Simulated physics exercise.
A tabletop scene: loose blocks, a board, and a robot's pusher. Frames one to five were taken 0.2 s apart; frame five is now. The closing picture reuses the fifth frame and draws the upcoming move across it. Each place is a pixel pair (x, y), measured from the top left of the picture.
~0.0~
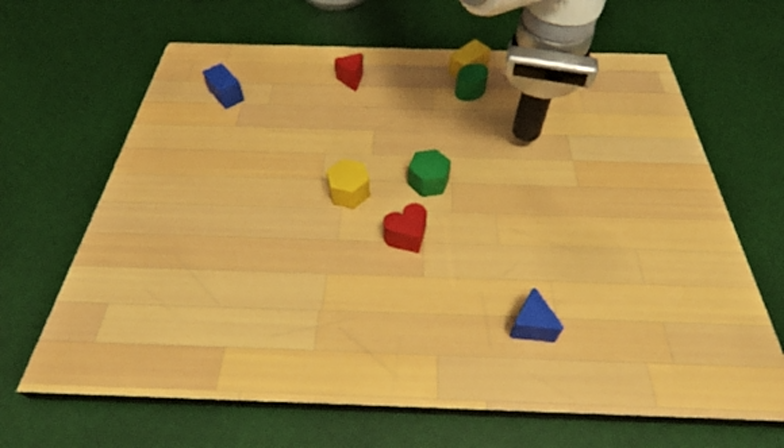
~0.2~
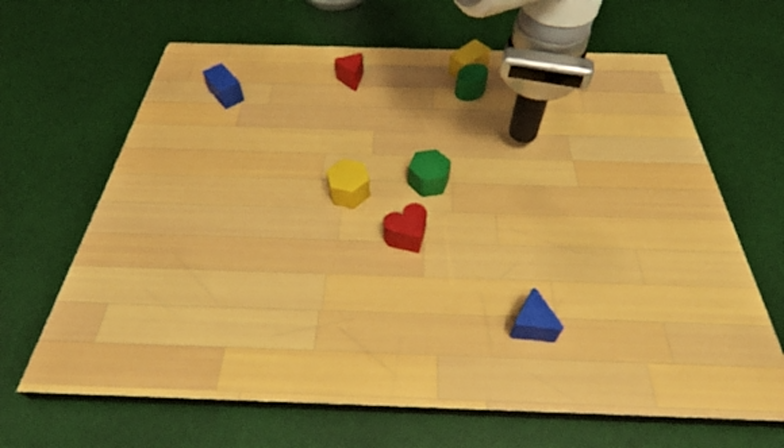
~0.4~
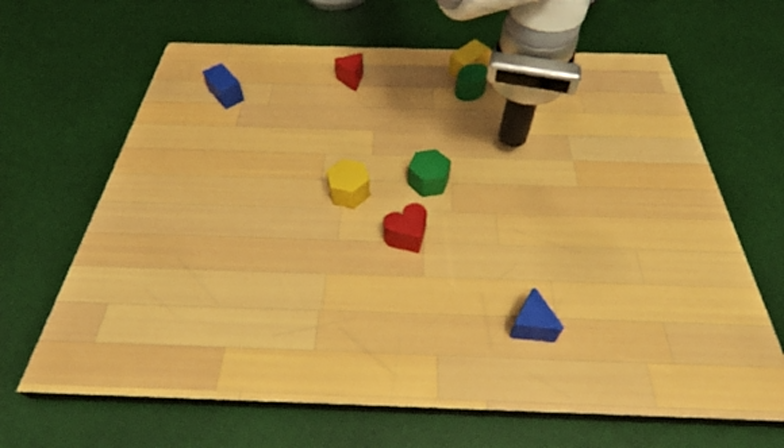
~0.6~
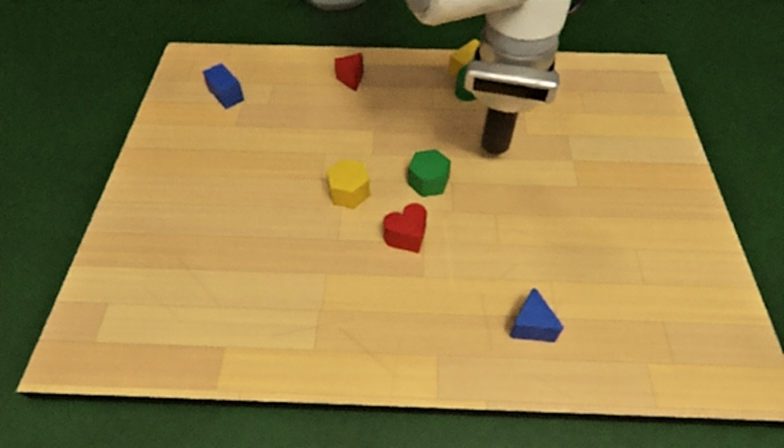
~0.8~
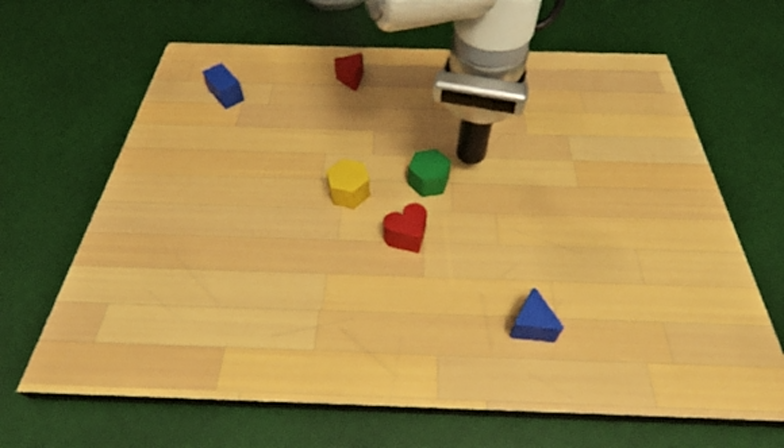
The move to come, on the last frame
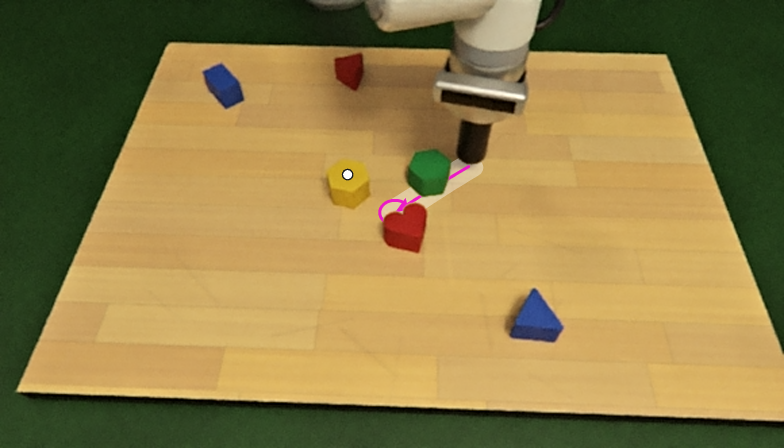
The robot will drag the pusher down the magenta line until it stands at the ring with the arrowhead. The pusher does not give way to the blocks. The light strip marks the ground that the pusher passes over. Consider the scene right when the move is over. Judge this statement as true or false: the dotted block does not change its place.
False.
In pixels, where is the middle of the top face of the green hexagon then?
I predict (359, 191).
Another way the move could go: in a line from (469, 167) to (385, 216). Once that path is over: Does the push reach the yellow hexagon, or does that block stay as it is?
It shifts position.
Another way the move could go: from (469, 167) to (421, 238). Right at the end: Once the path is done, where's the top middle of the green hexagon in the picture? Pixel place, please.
The answer is (413, 175).
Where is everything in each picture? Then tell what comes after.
Tip of the pusher (526, 132), middles of tops, yellow hexagon (348, 175), red heart-shaped block (407, 220), green hexagon (430, 164), in the first picture.
Pusher (523, 133), nothing pushed, in the second picture.
Pusher (513, 137), nothing pushed, in the third picture.
Pusher (496, 144), nothing pushed, in the fourth picture.
Pusher (471, 154), yellow hexagon (348, 175), red heart-shaped block (407, 220), green hexagon (430, 164), in the fifth picture.
The line goes from (469, 167) directly to (395, 212); the dot is on the yellow hexagon.
On the path given first. One third of the way, pusher (446, 169); green hexagon (413, 170), turned 20° clockwise.
Two thirds of the way, pusher (421, 184); yellow hexagon (345, 175); green hexagon (386, 178), turned 45° clockwise.
At the end, pusher (395, 200); yellow hexagon (325, 175), turned 35° clockwise; red heart-shaped block unmoved; green hexagon (359, 191), turned 60° clockwise.
